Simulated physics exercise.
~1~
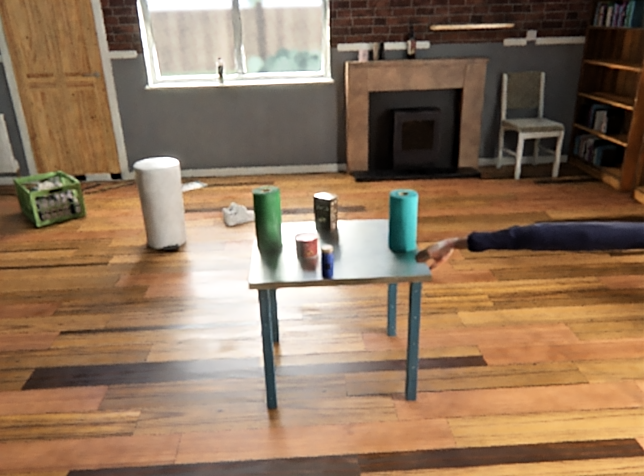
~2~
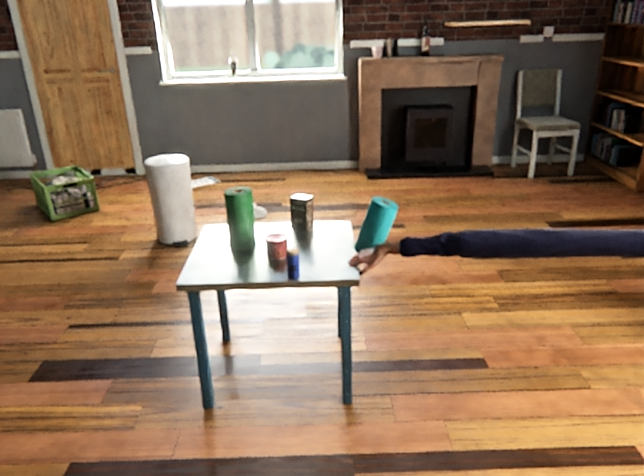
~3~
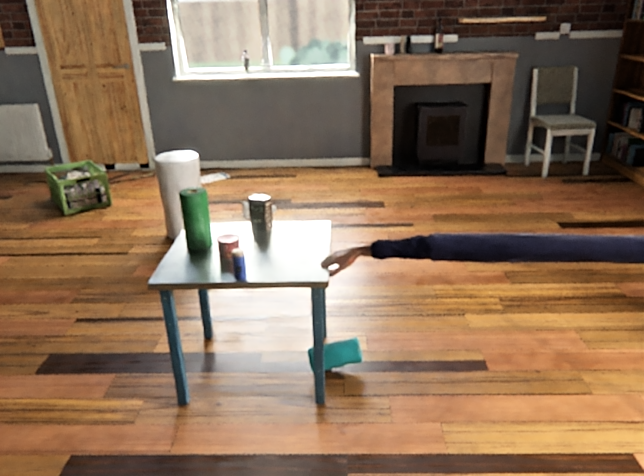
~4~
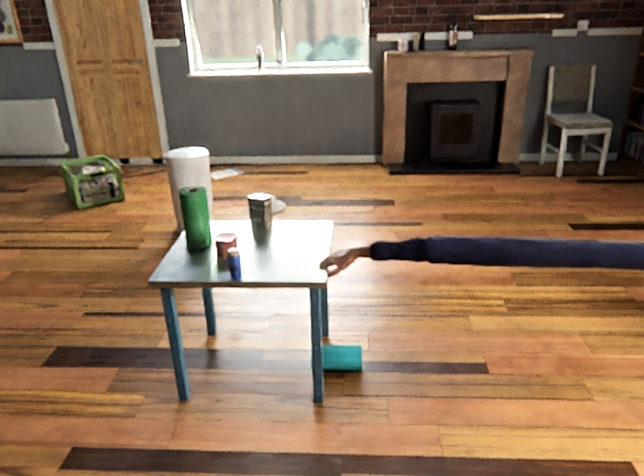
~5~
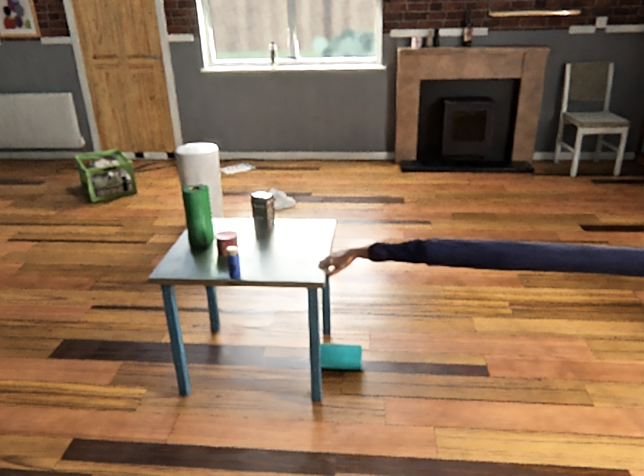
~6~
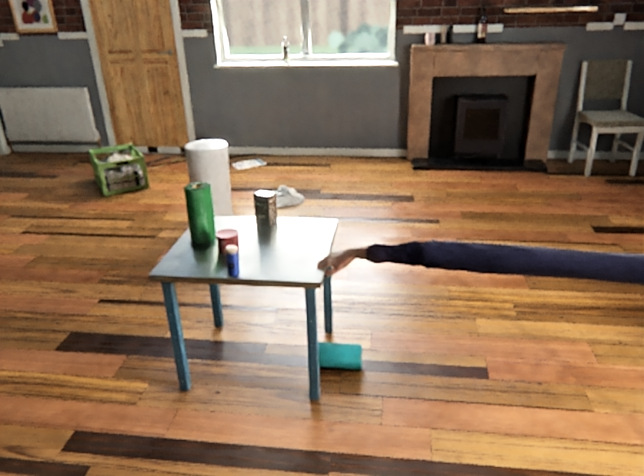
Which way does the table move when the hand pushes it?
The table moves to the left, away from the hand at its right-hand edge.
